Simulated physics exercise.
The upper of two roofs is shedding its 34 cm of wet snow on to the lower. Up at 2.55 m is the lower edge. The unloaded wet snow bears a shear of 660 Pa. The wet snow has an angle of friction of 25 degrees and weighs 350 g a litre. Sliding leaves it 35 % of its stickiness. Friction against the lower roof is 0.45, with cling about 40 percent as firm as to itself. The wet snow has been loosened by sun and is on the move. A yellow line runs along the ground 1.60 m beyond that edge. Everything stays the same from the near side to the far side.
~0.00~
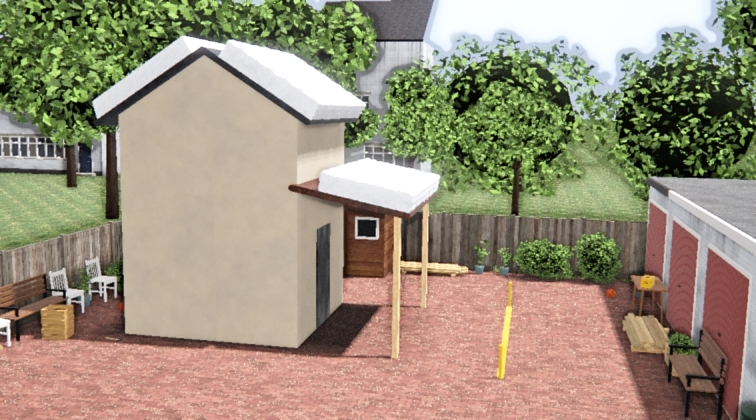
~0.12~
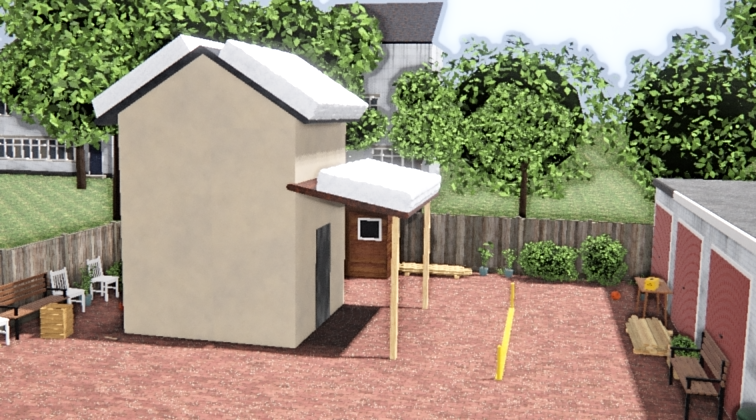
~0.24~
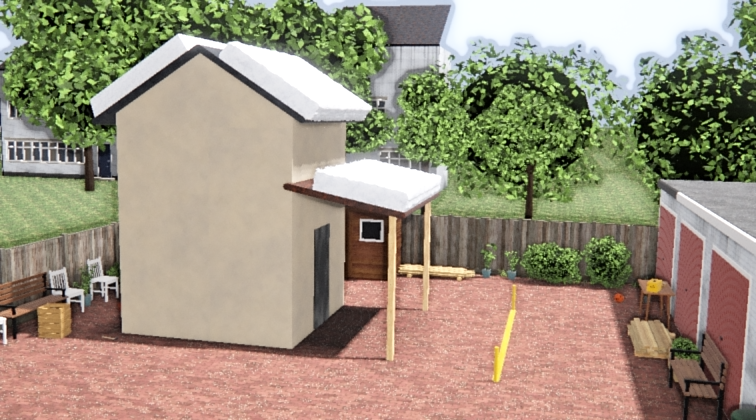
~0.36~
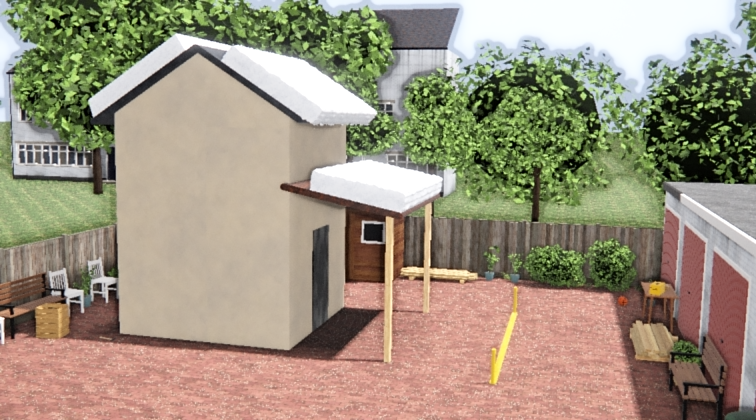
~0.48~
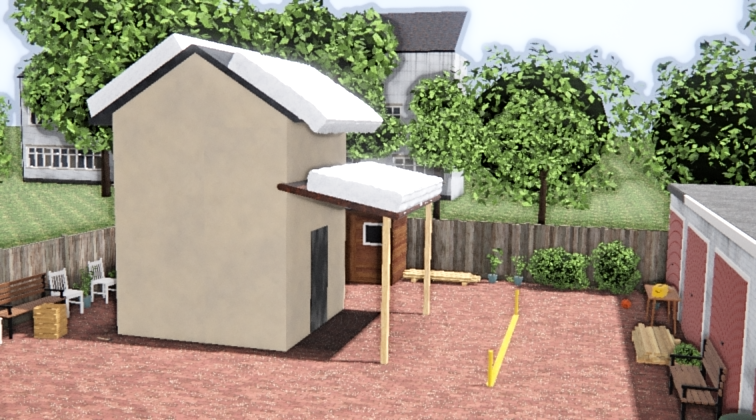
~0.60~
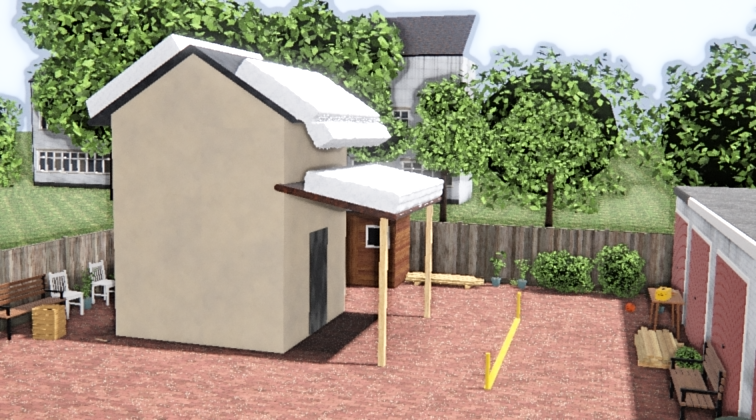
Thick white snow sliding down the upper roof of a beige building toward a snow-covered lower roof, cracking as it overhangs the edge.
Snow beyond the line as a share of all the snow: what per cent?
The share beyond the line comes to about 24 %.
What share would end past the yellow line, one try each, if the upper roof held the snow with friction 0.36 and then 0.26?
In that order: 8 %, 16 %.
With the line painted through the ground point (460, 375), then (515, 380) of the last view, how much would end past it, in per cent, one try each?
The first line gives 40 in a hundred and the second 16 in a hundred.
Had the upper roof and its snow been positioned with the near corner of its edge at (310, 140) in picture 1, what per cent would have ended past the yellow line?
7 %.
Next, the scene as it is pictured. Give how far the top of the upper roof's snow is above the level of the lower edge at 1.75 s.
It sits some 0.7 m above the lower edge at that time.
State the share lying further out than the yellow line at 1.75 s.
0 %.
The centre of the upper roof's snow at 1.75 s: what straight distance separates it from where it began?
It is around 3.8 m from where it started.
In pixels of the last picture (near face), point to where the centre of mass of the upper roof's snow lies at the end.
Look near (466, 328) in the final picture.
After 1.12 s, none is below the lower edge and 0 % is past the line.
After 1.75 s, 34 % is below the lower edge and 0 % is past the line.
After 2.37 s, 58 % is below the lower edge and 24 % is past the line.
After 3.00 s, 59 % is below the lower edge and 24 % is past the line.
After 3.20 s, 59 % is below the lower edge and 24 % is past the line.
